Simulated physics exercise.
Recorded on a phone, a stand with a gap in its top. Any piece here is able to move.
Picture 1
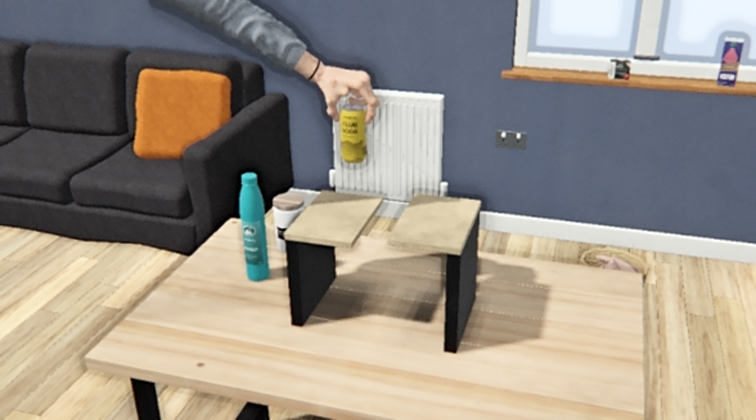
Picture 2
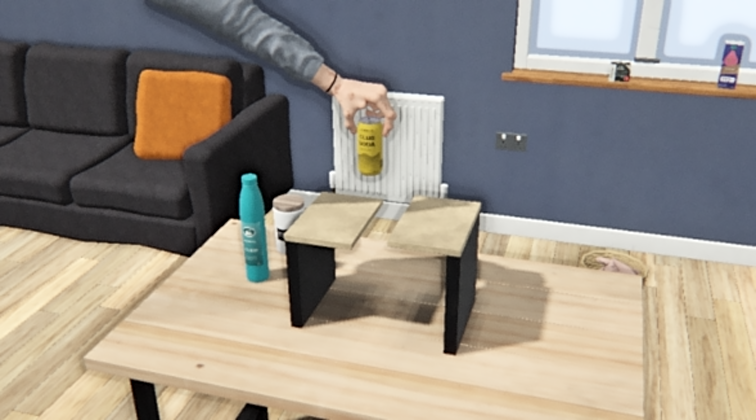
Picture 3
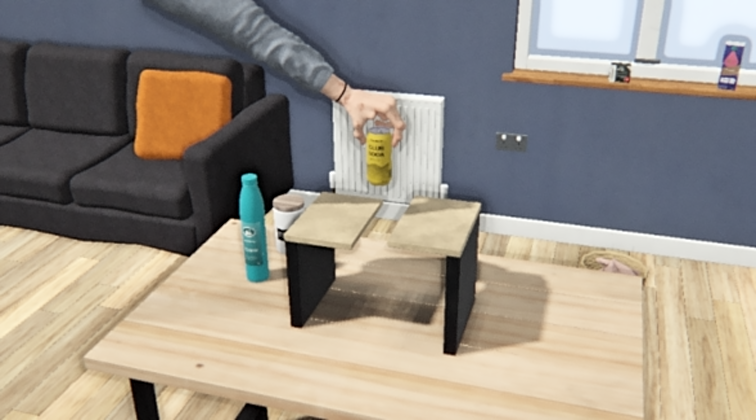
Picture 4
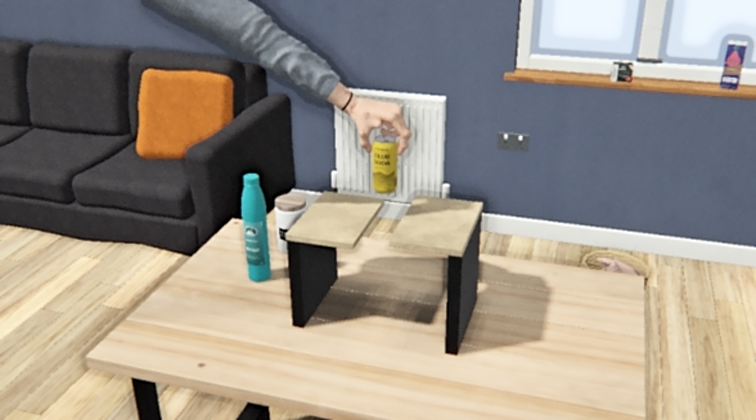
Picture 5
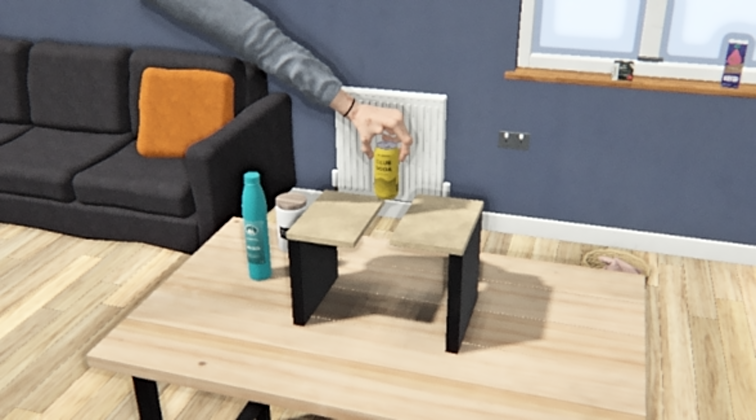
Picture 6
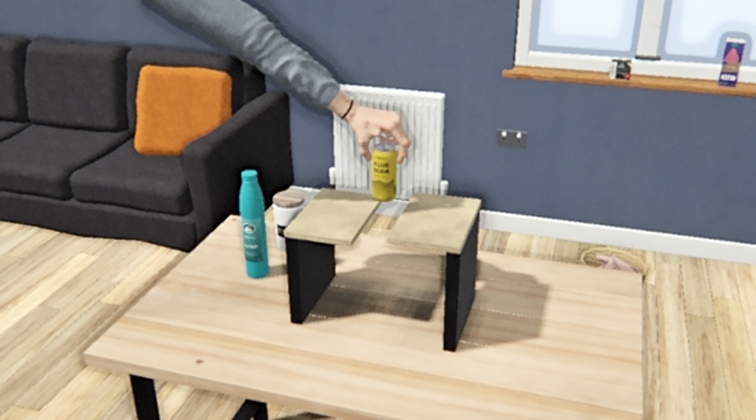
A hand carried a yellow can rightward and lowered it until it was just above the gap in a small wooden stand, while the teal bottle and white jar beside the stand stayed put.
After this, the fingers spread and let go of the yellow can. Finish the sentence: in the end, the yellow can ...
In the end, the yellow can is on the table below the gap.
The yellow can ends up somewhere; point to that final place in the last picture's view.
Near pixel (385, 288).
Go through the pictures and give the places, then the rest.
In the first frame, being brought over the gap; yellow can (354, 134); white jar (290, 223).
In the second frame, being brought over the gap; yellow can (370, 147); white jar (290, 225).
In the third frame, being brought over the gap; yellow can (380, 157); white jar (290, 225).
In the fourth frame, being brought over the gap; yellow can (385, 165); white jar (292, 224).
In the fifth frame, being brought over the gap; yellow can (387, 171); white jar (293, 223).
In the sixth frame, poised above the slot; yellow can (385, 173); white jar (290, 221).
Then, 0.20 s on from there, yellow can shifted about its own width near (385, 193).
Then, 0.30 s on from there, yellow can shifted well along near (385, 250).
Then, 0.40 s on from there, yellow can shifted well along near (385, 287).
In the end, moved from the start, yellow can; the other 2 unmoved. At the end, from the last picture's camera, yellow can near (385, 288). The can goes down the gap.
